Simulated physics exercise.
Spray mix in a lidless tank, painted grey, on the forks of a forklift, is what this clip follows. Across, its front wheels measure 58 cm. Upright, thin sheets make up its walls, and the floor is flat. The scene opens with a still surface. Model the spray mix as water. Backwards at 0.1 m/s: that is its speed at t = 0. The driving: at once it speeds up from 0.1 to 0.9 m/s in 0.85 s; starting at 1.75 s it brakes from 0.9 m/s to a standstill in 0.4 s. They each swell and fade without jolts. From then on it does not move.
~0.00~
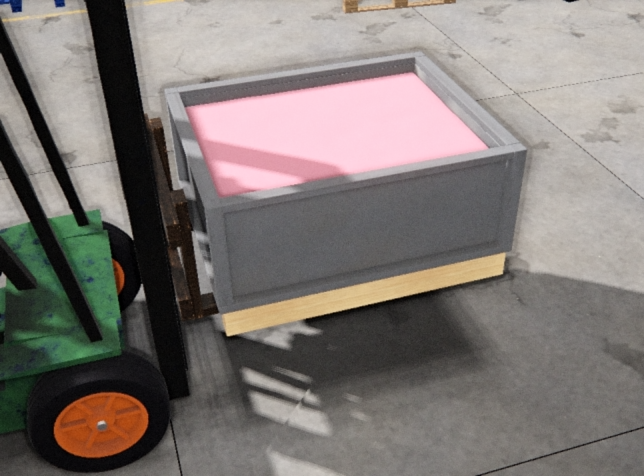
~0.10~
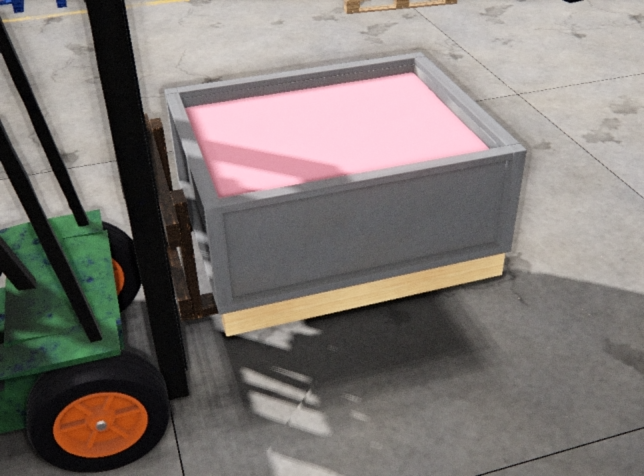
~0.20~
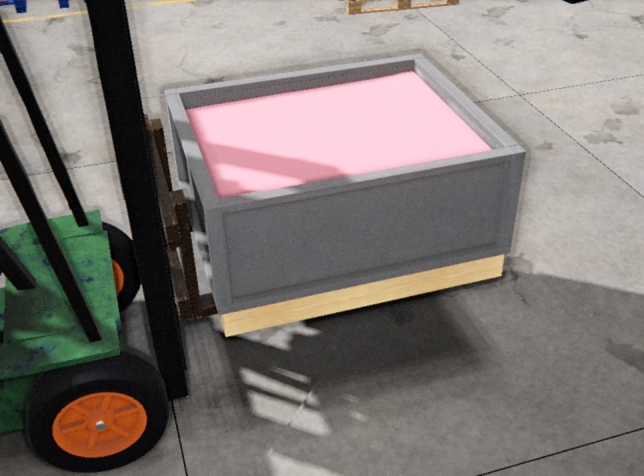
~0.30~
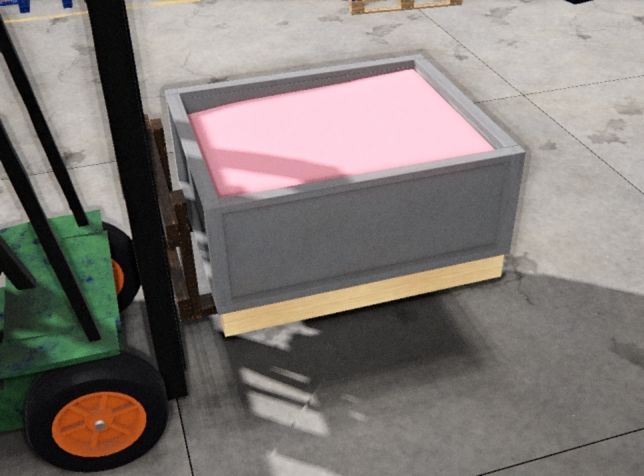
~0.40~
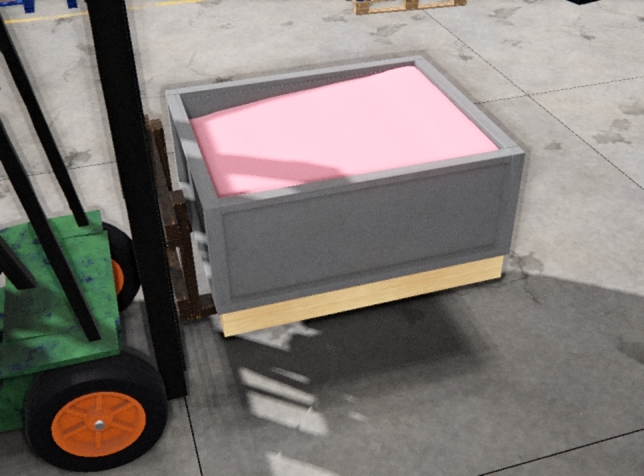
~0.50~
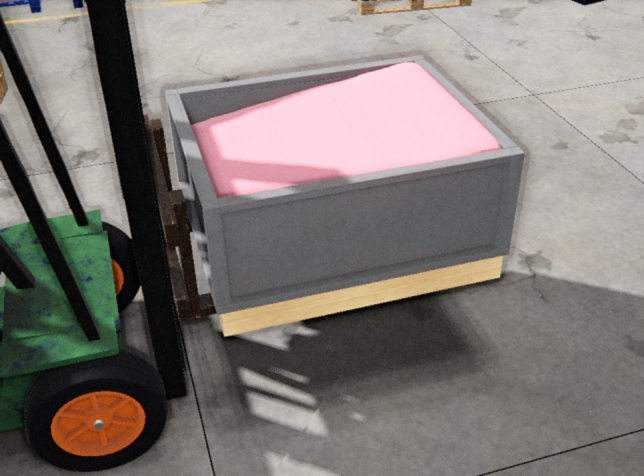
A forklift carries an open grey tank as its pink liquid, initially flat, rises towards the right.
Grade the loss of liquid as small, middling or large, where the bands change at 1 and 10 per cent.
The loss grades as middling.
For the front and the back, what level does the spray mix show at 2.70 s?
About 36 cm in front, about 40 cm behind.
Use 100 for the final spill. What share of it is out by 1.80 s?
Roughly 50 per cent by then.
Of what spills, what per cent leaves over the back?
Some 30 per cent of it.
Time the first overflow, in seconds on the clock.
About 0.9 seconds.
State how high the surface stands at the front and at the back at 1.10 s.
The front stands at 40 cm and the back at 40 cm.
By 1.10 s front 41 cm, middle 39 cm, back 40 cm above the floor; the loss stands at 1 per cent, over the front.
By 1.80 s front 38 cm, middle 42 cm, back 38 cm above the floor; the loss stands at 2 per cent, over the front.
By 2.70 s front 37 cm, middle 42 cm, back 41 cm above the floor; the loss stands at 3 per cent, over the front and the back.
By 5.14 s the loss stands at 4 per cent, over the front and the back, 21 of 472 litres.
